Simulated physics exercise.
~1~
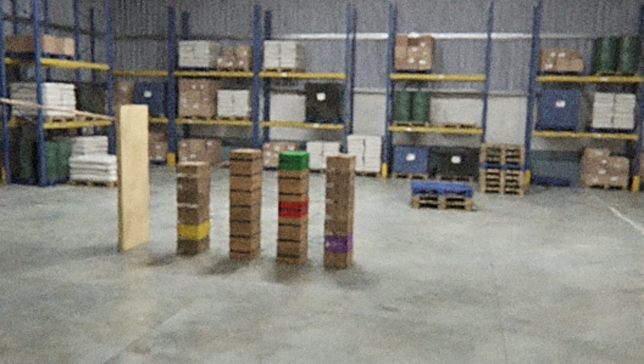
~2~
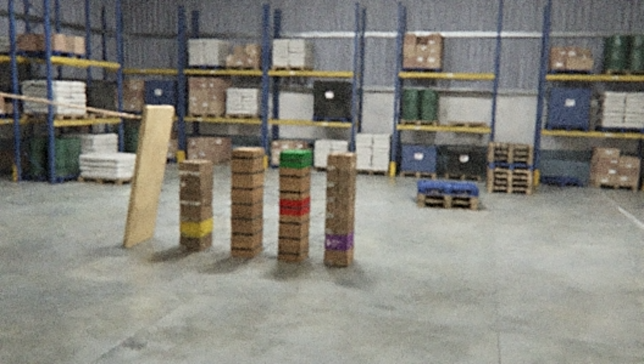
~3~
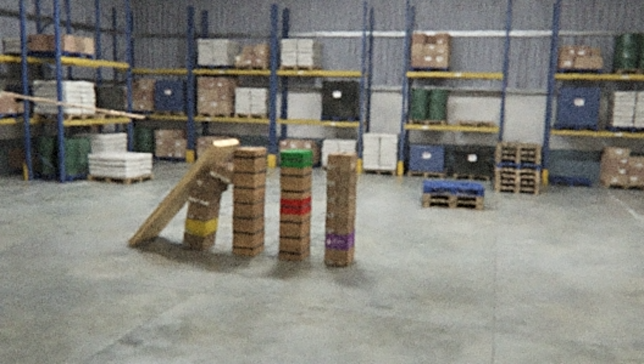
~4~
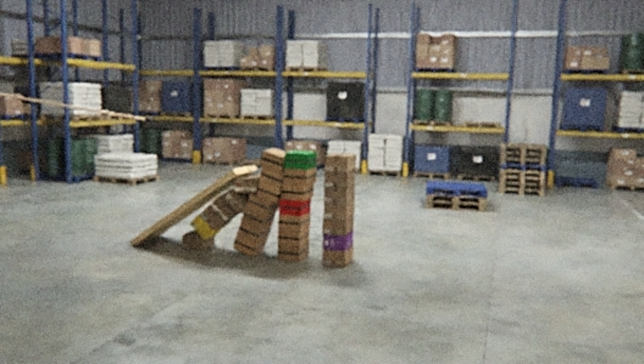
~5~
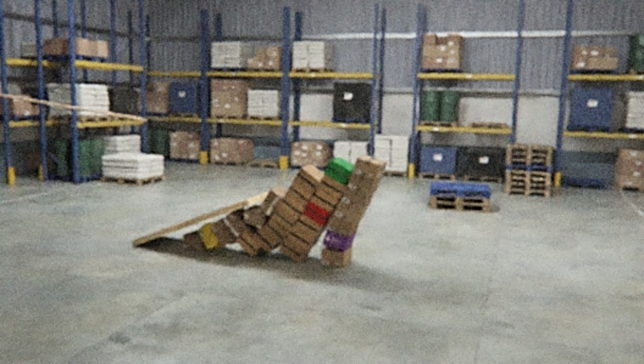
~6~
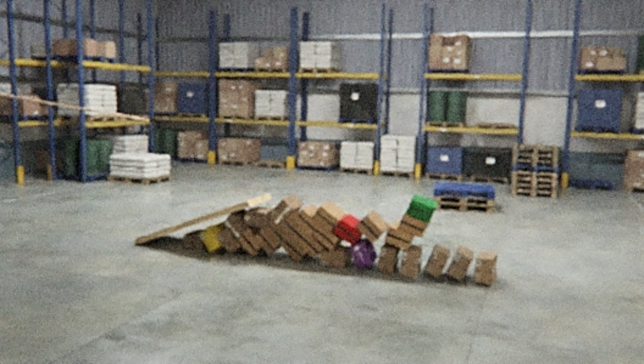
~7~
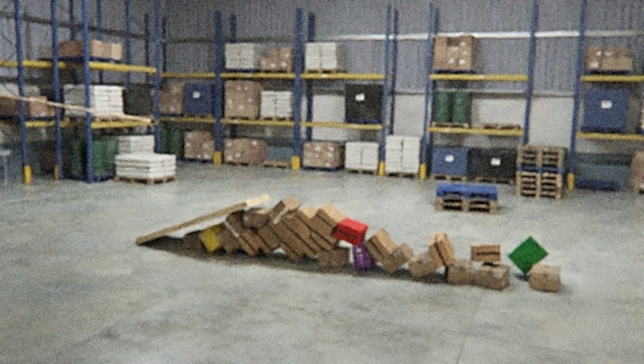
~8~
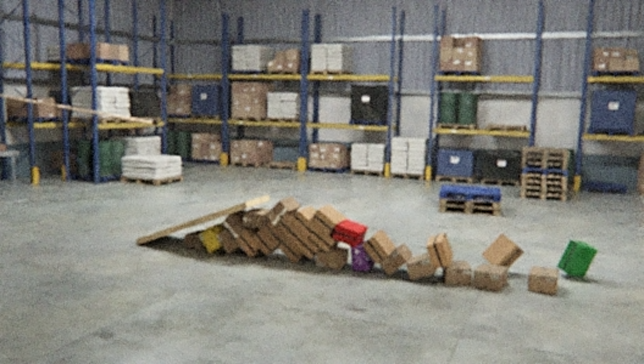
A tall wooden board tipped over to the right in a warehouse, knocking four stacks of brown cartons into one another until they toppled into a long, slanting heap, with the red carton on top and the green one tumbling off to the far right.
